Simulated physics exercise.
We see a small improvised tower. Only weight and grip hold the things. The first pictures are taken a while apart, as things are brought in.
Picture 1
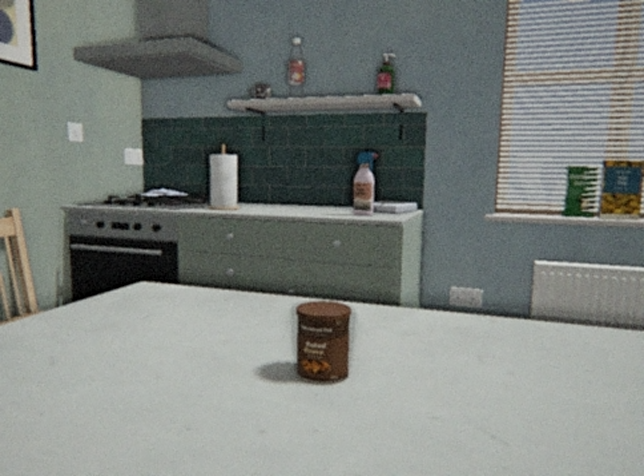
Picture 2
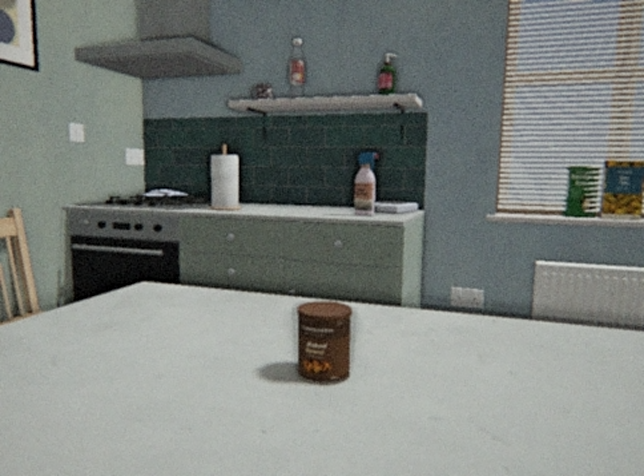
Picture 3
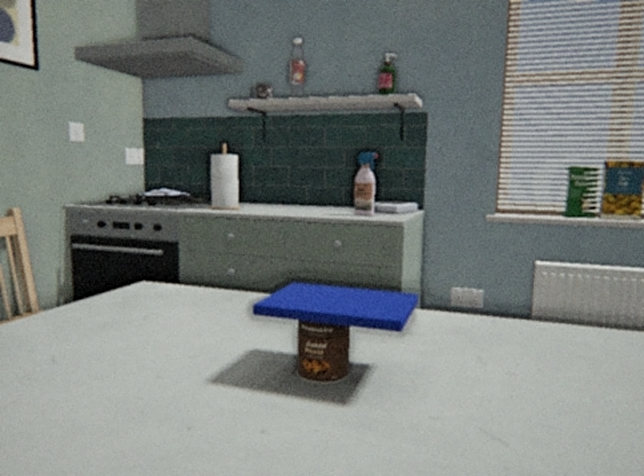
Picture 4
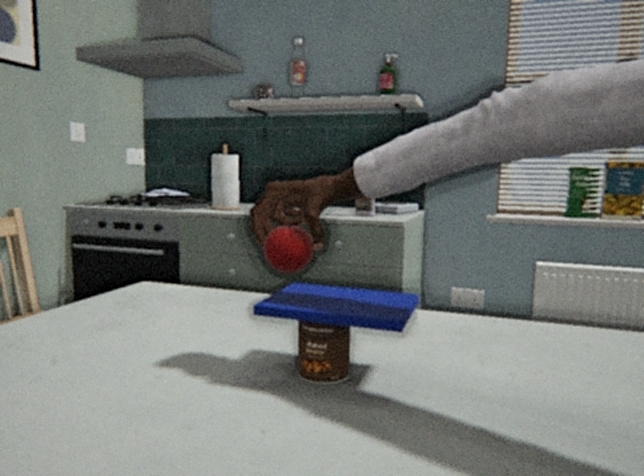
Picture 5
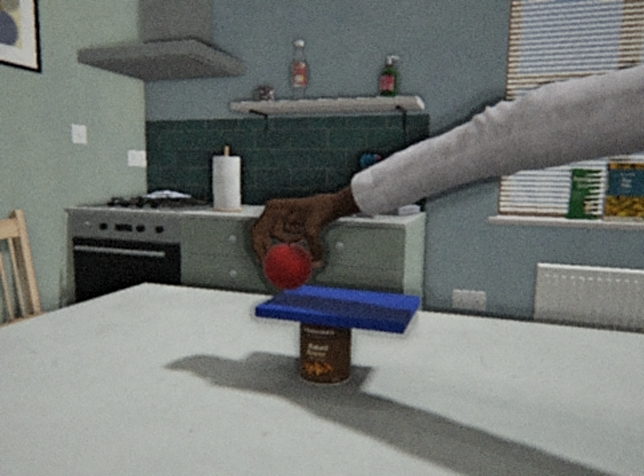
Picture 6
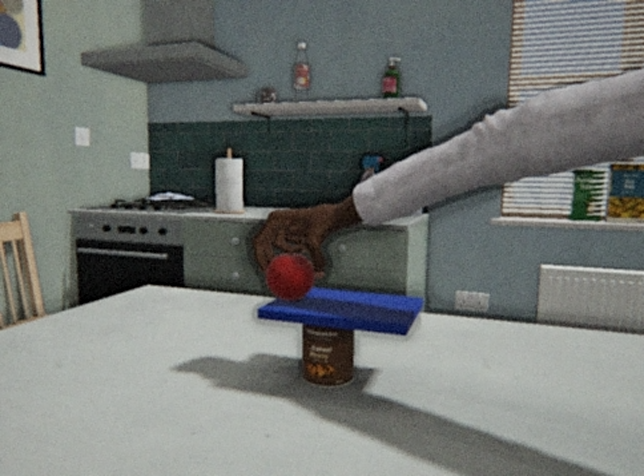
A blue lid appears on top of a brown tin, then a hand reaching in from the right lowers a red apple onto the lid's left side and keeps hold of it. The tin stands on a pale table, seen from just above the tabletop, the camera shifting very slightly. Behind are a green-tiled kitchen, an oven at left and a blind-covered window at right.
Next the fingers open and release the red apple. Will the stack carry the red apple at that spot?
As it turns out, it stays up.
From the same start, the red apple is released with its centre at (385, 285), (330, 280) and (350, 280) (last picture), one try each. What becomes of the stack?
In the first case it comes apart; in the second case it keeps its balance; in the third case it stays up.
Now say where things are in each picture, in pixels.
In the first frame, the last thing is not in view yet.
In the second frame, the last thing is not in view yet.
In the third frame, the last thing is not in view yet; blue lid (340, 304).
In the fourth frame, still above its spot; red apple (289, 248); blue lid (340, 304).
In the fifth frame, still above its spot; red apple (288, 266); blue lid (341, 306).
In the sixth frame, in place under the hand; red apple (291, 277); blue lid (344, 308).
Then, 0.50 s on from there, no change.
Then, 1.10 s on from there, red apple resting near (290, 277).
In the end, all 3 unmoved. At the end, from the last picture's camera, red apple near (288, 277). The stack keeps its balance.
